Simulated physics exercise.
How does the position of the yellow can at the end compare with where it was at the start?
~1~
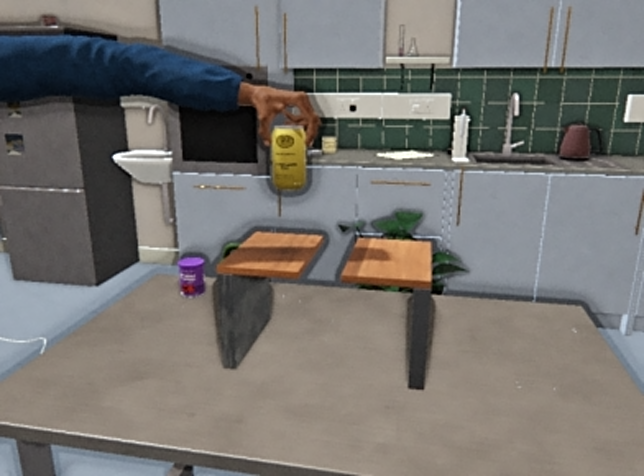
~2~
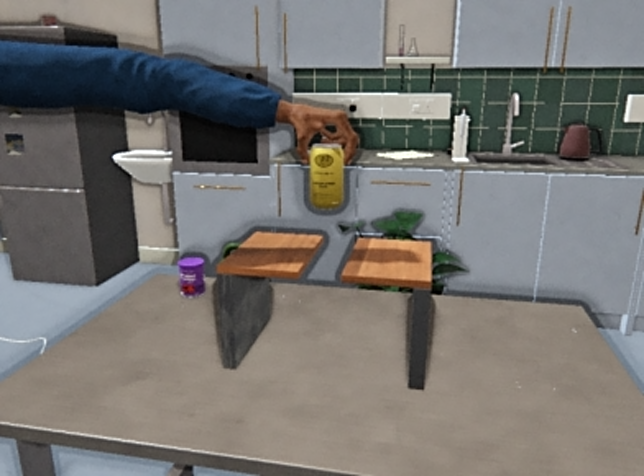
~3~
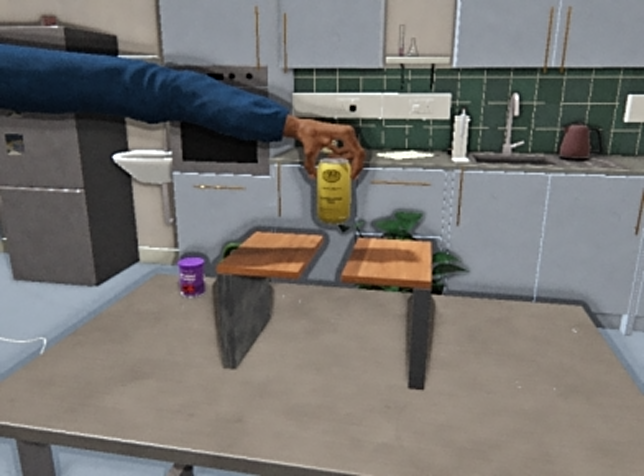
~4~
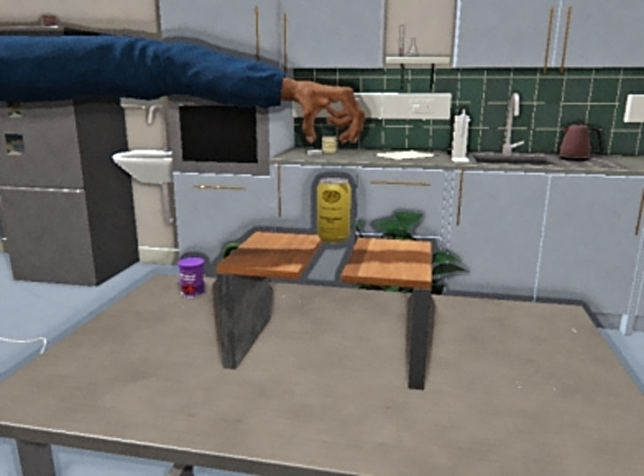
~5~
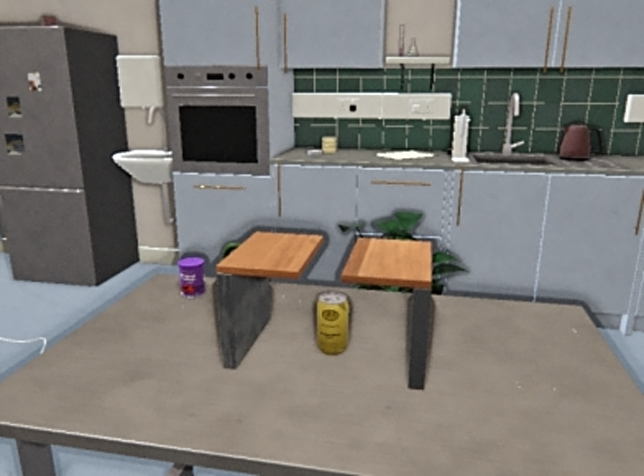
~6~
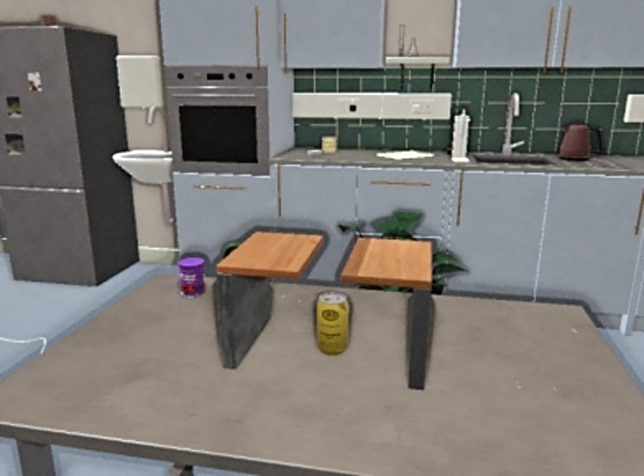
At the start the yellow can is held up in the air by a hand, above the ledges. By the end it stands on the table between the two ledges, lower and a little further right.
